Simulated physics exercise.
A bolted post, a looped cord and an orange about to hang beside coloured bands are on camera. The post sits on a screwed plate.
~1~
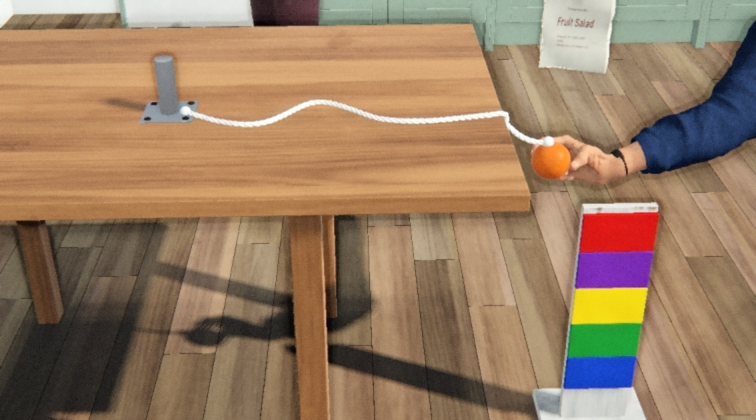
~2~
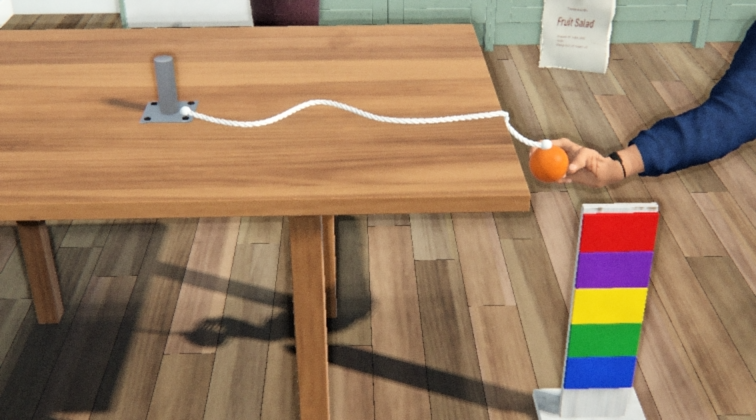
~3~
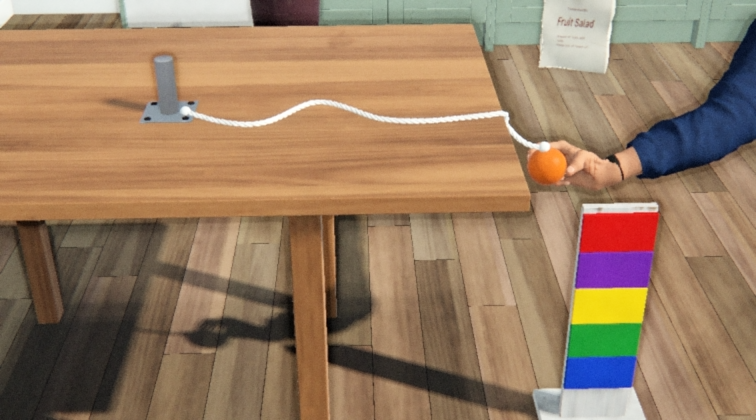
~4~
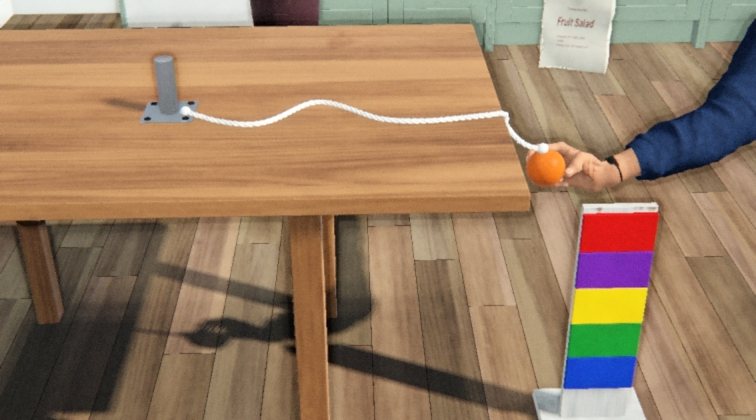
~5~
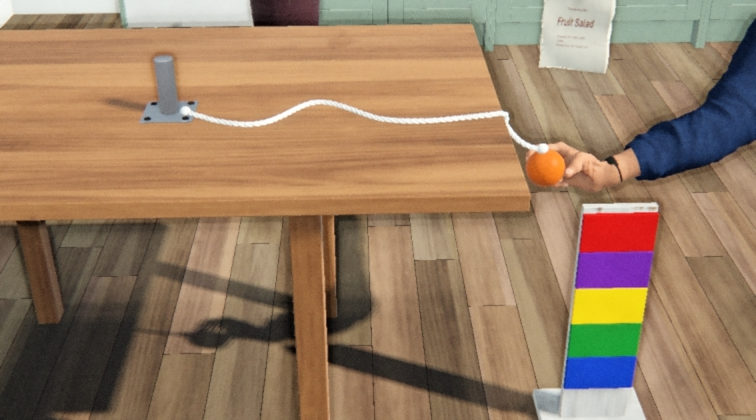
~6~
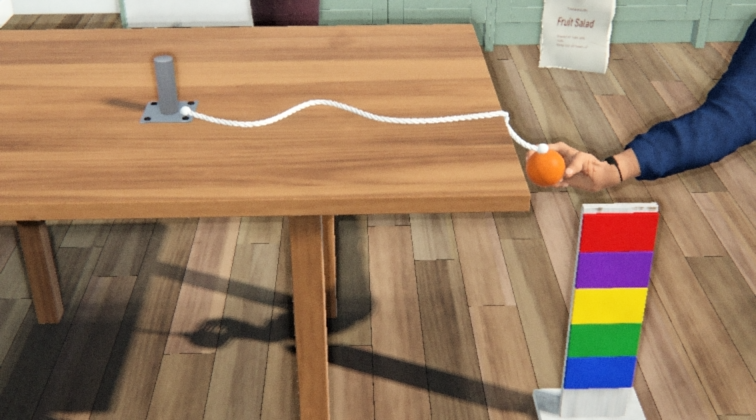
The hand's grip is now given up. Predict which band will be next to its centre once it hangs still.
I would say the red band.
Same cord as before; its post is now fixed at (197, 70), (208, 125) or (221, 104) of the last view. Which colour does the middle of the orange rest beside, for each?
The first case gives red, the second purple and the third purple.
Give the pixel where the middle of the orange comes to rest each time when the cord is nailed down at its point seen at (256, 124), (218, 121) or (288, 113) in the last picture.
Going through the three tries, you get (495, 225), (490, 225) and (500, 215).
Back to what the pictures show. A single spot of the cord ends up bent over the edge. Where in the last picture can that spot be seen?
That spot is near (462, 118).
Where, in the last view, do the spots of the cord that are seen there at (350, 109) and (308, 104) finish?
End: (387, 110) and then (337, 110).
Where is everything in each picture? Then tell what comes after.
Orange (551, 161); red (619, 234); purple (614, 271); yellow (609, 307); green (605, 341); blue (600, 374), in the first frame.
Orange (549, 164); cord through (213, 120) (284, 116) (339, 106) (405, 121) (483, 116), in the second frame.
Orange (547, 166), in the third frame.
Orange (546, 167); cord through (213, 120) (284, 116) (339, 106) (405, 121) (483, 116), in the fourth frame.
Orange (546, 168), in the fifth frame.
Orange (546, 168); cord through (213, 120) (284, 116) (339, 106) (405, 121) (483, 116), in the sixth frame.
Soon after, orange near (486, 230); level with red.
Then, orange near (517, 227); level with red.
At rest, orange near (487, 228); level with red. At red.
